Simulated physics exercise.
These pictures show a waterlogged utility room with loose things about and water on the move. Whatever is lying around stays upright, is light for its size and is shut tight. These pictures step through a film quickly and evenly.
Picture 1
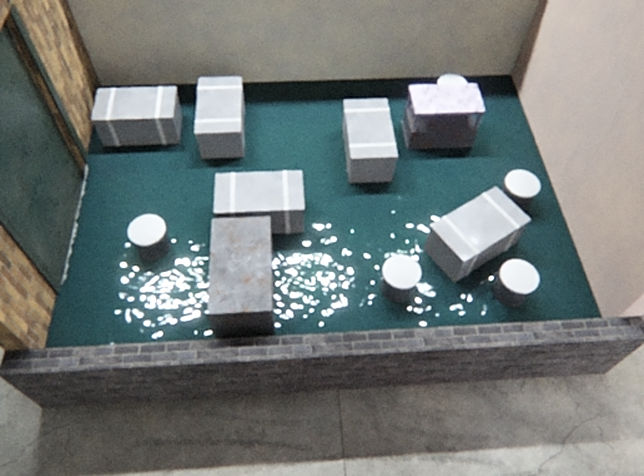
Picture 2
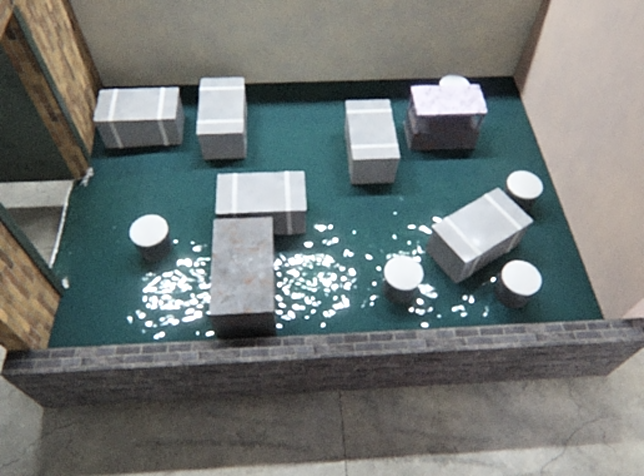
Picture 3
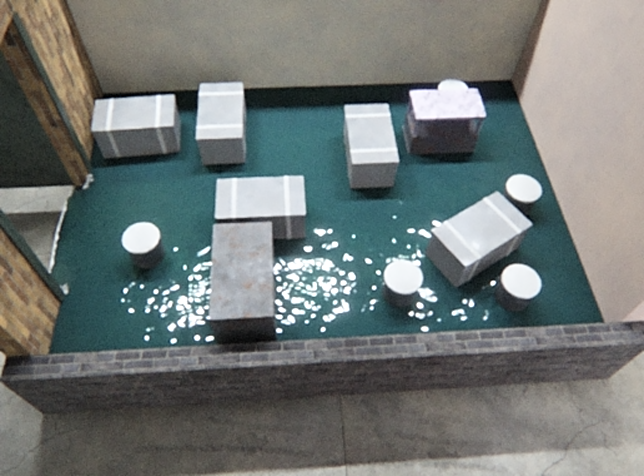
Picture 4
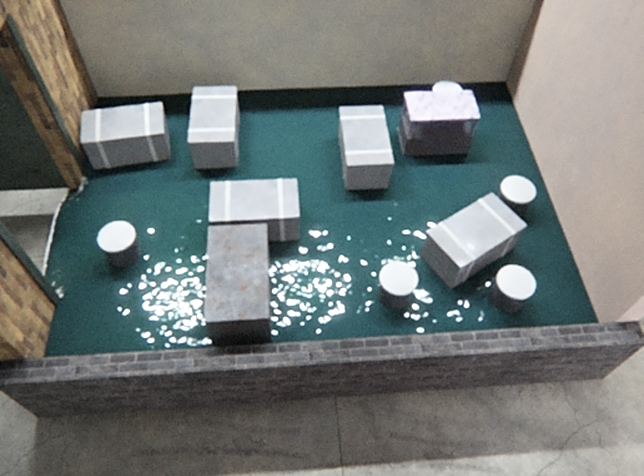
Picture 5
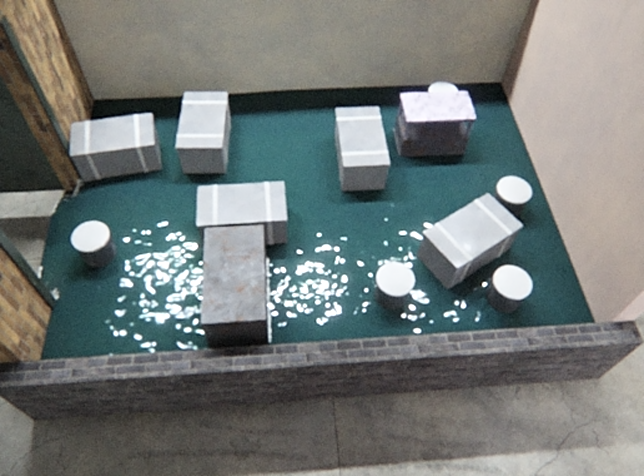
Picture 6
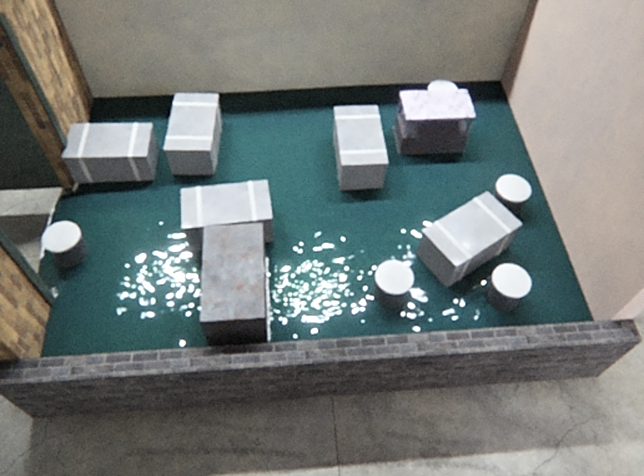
At first, grey boxes and round pails sit still on dark green water in a walled room as a panel at the left opens a gap. Then the leftmost pail drifts left toward the opening, and the boxes on the left side slide slowly leftward too, while the objects on the right barely shift.
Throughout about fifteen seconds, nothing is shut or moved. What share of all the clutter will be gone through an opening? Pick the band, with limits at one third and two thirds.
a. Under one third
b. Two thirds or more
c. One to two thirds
c.
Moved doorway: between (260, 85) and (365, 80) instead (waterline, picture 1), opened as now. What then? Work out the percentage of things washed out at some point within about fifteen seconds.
About 50 per cent.
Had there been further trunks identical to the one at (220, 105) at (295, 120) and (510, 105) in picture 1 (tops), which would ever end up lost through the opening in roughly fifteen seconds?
Result, as listed: Ends up outside; never gets out.
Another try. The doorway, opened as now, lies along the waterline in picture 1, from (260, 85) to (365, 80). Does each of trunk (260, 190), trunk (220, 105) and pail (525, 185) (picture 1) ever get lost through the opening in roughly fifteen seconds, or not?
The three give escape, escape and no escape, in that order.
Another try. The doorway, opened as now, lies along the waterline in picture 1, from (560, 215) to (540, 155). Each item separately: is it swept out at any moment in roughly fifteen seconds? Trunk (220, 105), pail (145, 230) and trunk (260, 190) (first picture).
Remains, remains, remains.
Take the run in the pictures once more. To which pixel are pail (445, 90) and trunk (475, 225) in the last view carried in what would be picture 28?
Look for them around (348, 105) and (385, 215).
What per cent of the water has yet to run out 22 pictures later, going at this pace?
Roughly 54 in a hundred.
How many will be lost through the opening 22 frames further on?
That comes to 4.
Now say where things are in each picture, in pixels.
The first picture shows a pail at (147, 229) floats; a trunk at (135, 103) floats; 0 of 10 have shifted.
The second picture shows a pail at (149, 230) floats; a trunk at (137, 104), afloat; 0 of 10 have shifted.
The third picture shows a pail at (141, 237) floats, close to its start; a trunk at (134, 113) floats, close to its start; 1 of 10 have shifted.
The fourth picture shows a pail at (116, 236) floats, close to its start; a trunk at (123, 122) floats, close to its start; 2 of 10 have shifted.
The fifth picture shows a pail at (90, 236), afloat, a stride from its start; a trunk at (112, 134) floats, close to its start; 4 of 10 have shifted.
The sixth picture shows a pail at (61, 236) floats, a stride from its start; a trunk at (108, 140), afloat, a stride from its start; 4 of 10 have shifted.
A moment on, 1 of 10 are out; 9 afloat.
Next, 3 of 10 are out; 7 afloat.
Later, 4 of 10 are out; 6 afloat.
In the end, 5 of 10 are out; 5 afloat.
